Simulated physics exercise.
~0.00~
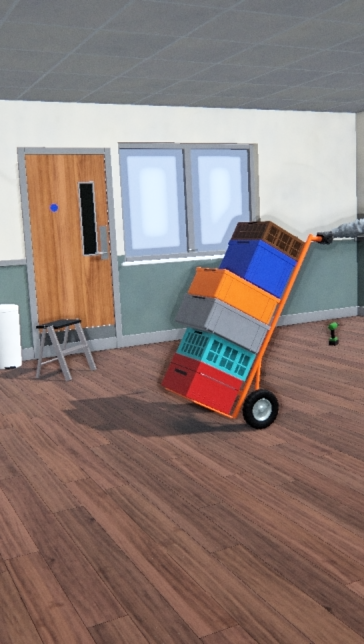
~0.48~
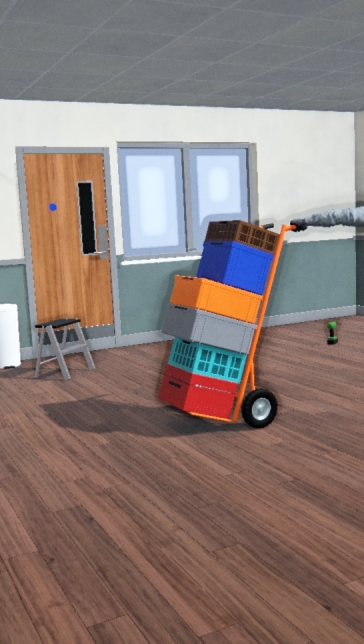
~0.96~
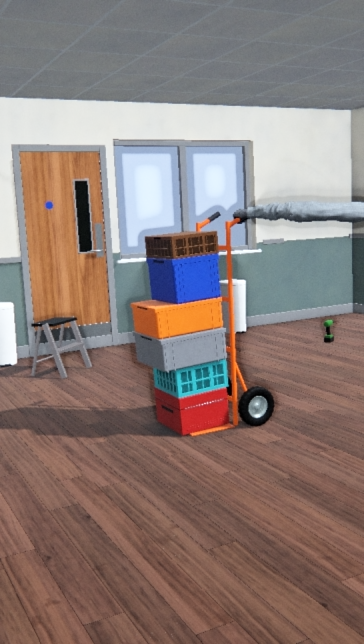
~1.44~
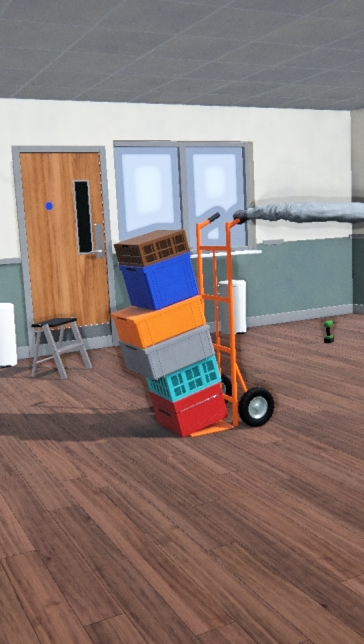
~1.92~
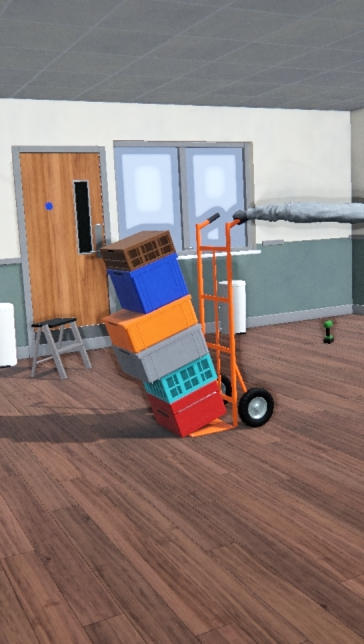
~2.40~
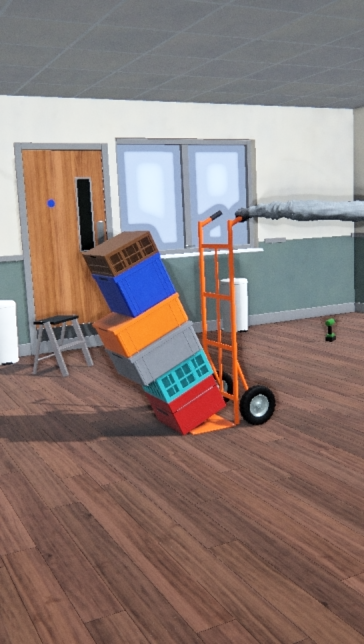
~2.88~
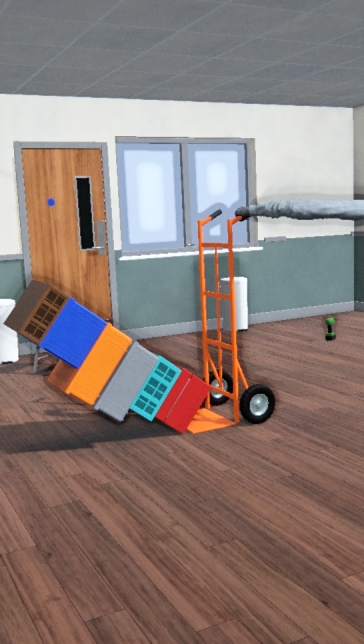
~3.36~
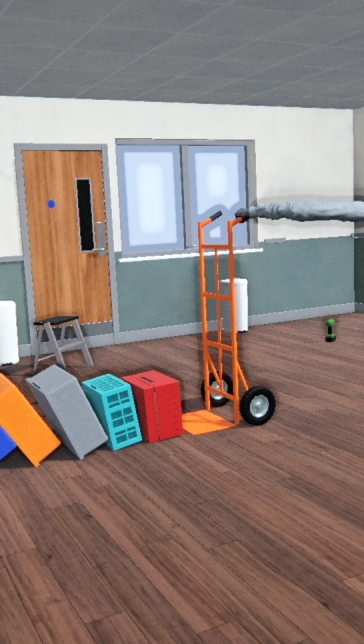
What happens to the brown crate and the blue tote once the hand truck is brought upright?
Both are shifted off the truck, toppling to the left with the rest of the stack. The blue tote ends up at the left edge of the view, and the brown crate passes out of sight.
In the video, a grey mechanical arm swings a leaning orange hand truck upright, and its stack of six coloured crates and boxes topples to the left, ending with the red box tipped beside the truck's plate, others strewn leftward, and the brown crate out of view.
